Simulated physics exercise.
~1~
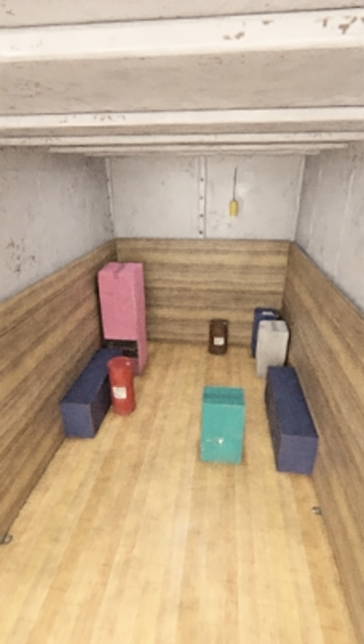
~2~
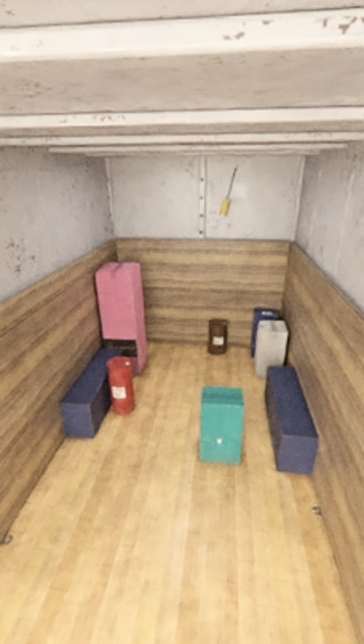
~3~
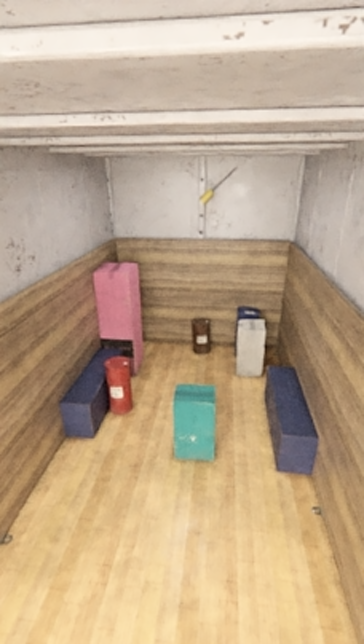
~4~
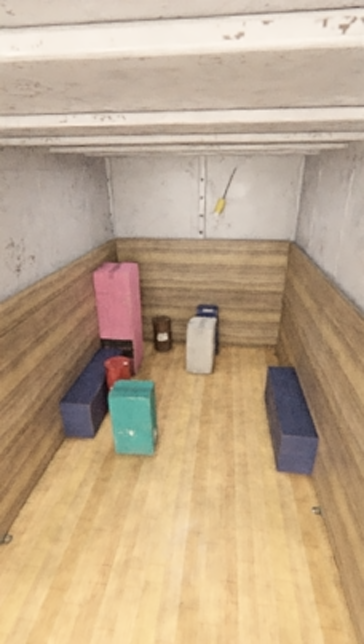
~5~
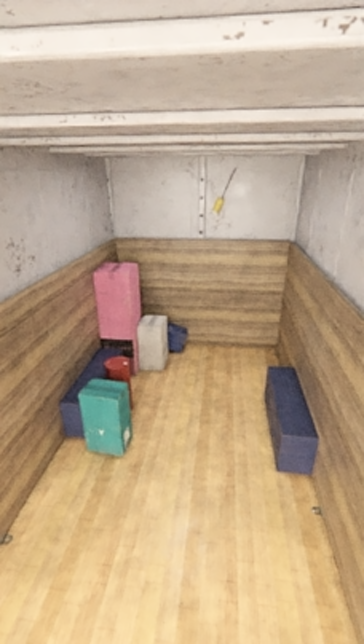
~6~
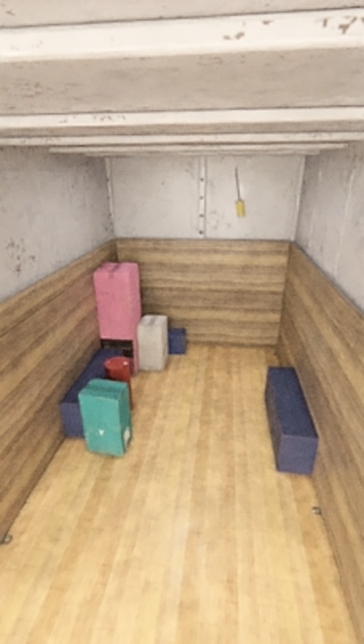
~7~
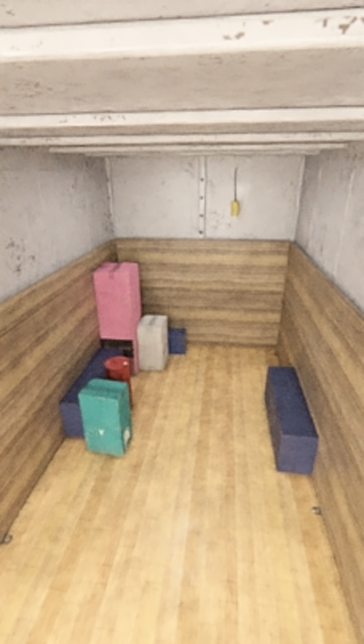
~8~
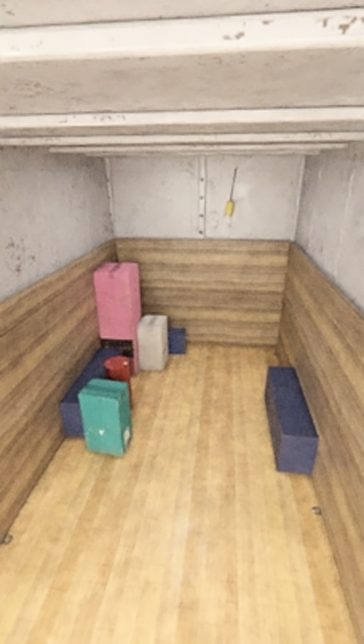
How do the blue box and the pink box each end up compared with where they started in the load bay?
The blue box slides left away from its spot and ends up lying on its side, while the pink box stays standing where it was at the left.
